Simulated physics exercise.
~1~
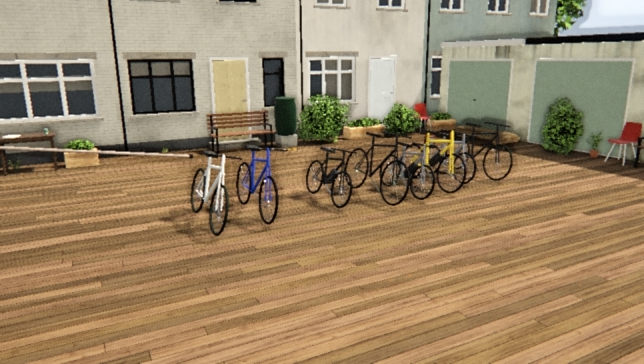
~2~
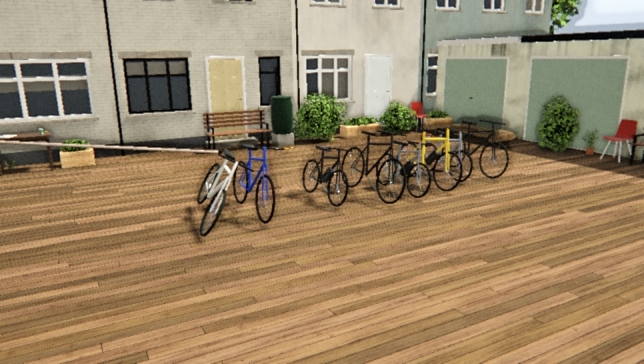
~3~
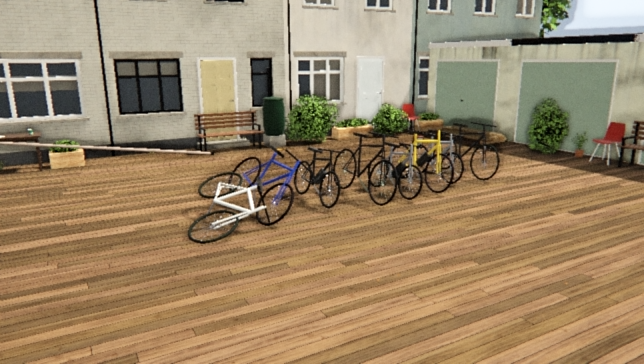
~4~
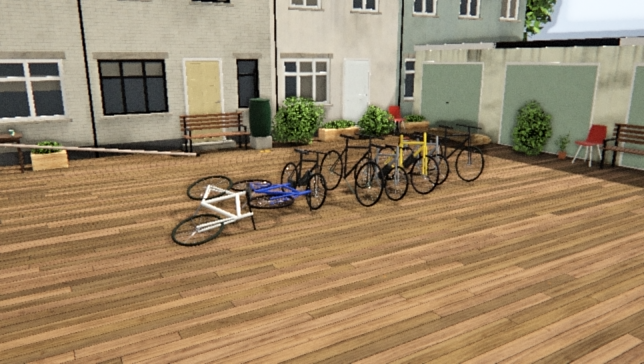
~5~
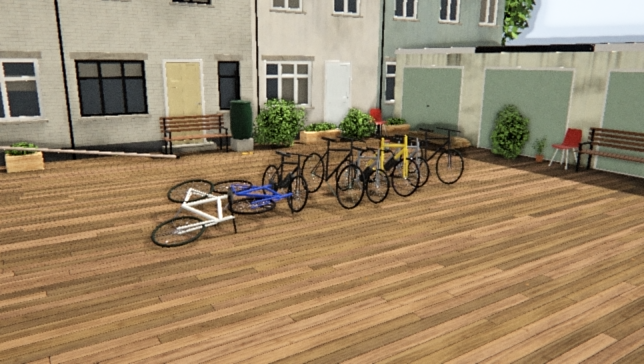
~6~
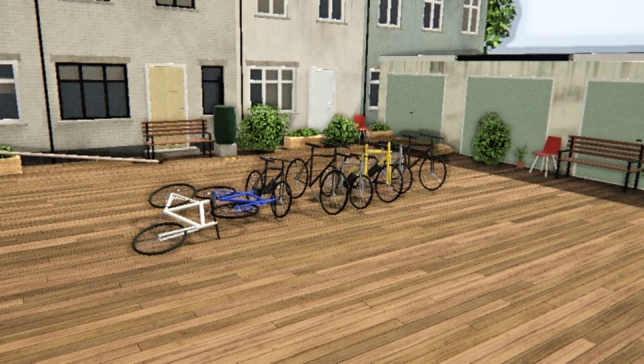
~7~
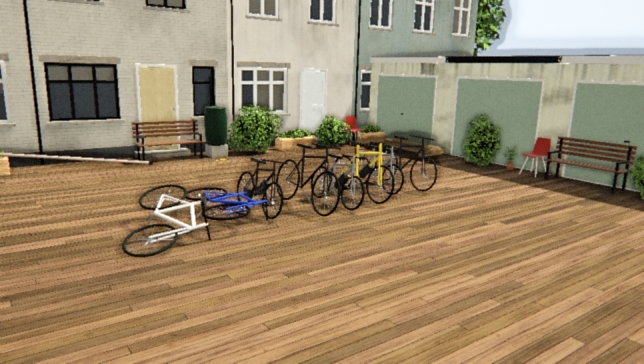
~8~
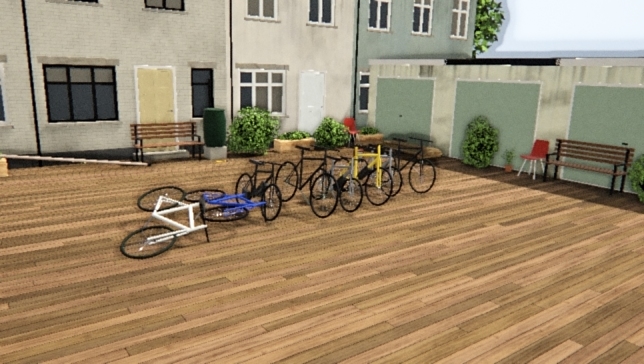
On a sunlit wooden deck in front of terraced houses and pale green garage doors, a row of bicycles stands without a rack, a white one at the left end beside a blue one. A long pole reaches in from the left, and the white bicycle leans over to the right. It topples against its blue neighbour, which tips in turn, and both go down onto the boards. The view drifts slightly right as they settle. The white and blue bicycles lie flat at the end, while the dark ones and the yellow one remain standing.
